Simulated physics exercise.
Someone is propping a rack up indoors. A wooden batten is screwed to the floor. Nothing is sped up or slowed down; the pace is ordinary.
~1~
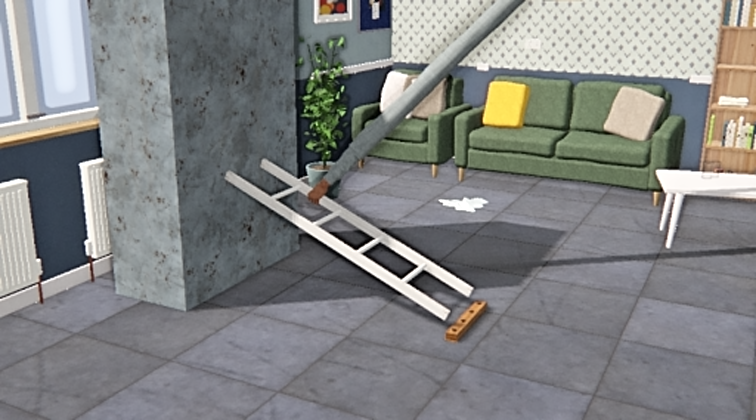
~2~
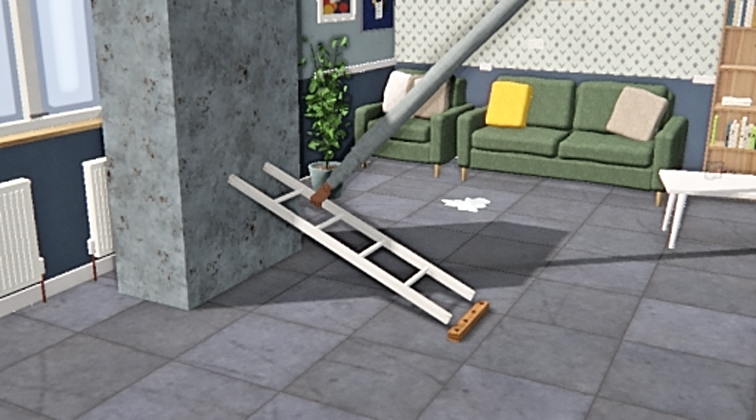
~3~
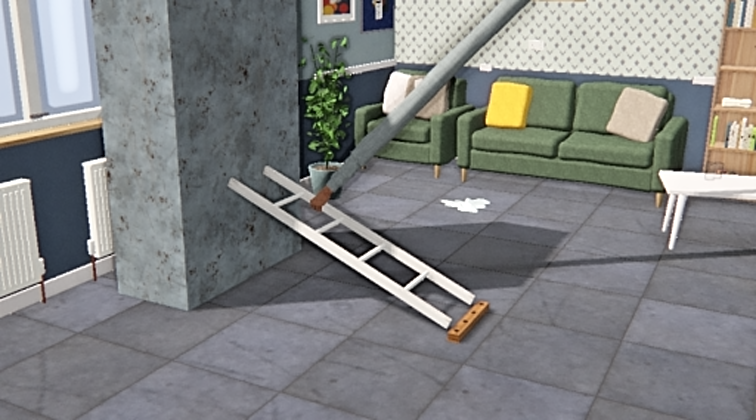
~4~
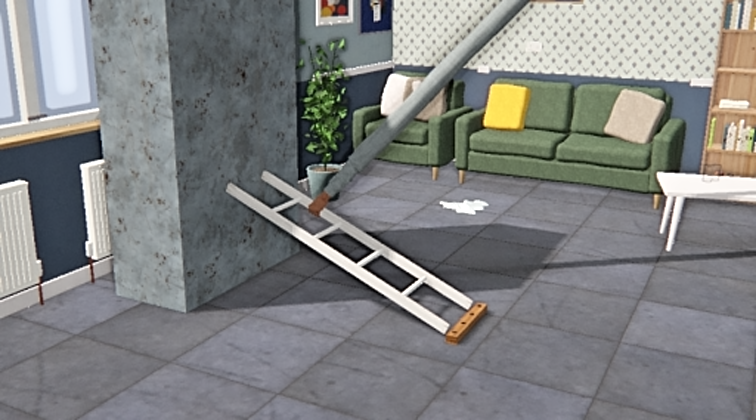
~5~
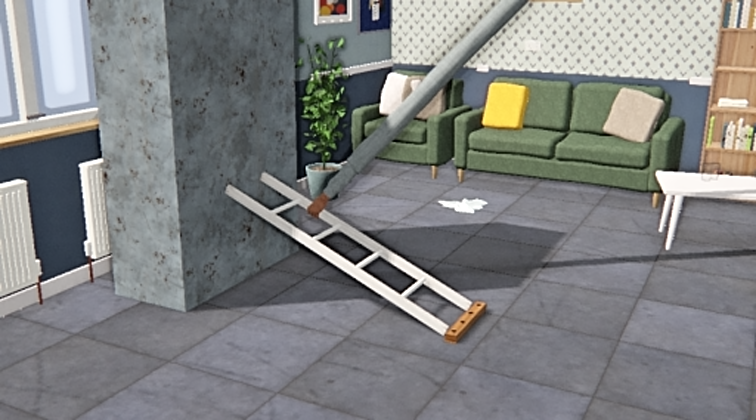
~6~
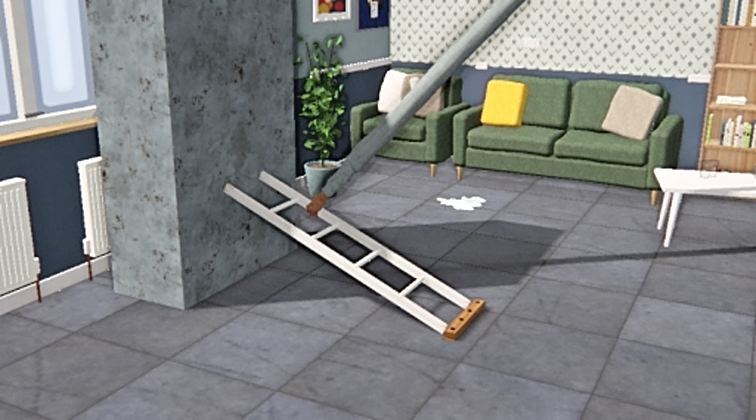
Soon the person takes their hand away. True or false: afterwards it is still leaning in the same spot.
True.
Then, 0.12 s after the last picture, white rack moving near (346, 247).
At rest, the white rack holds its place, near (346, 247).
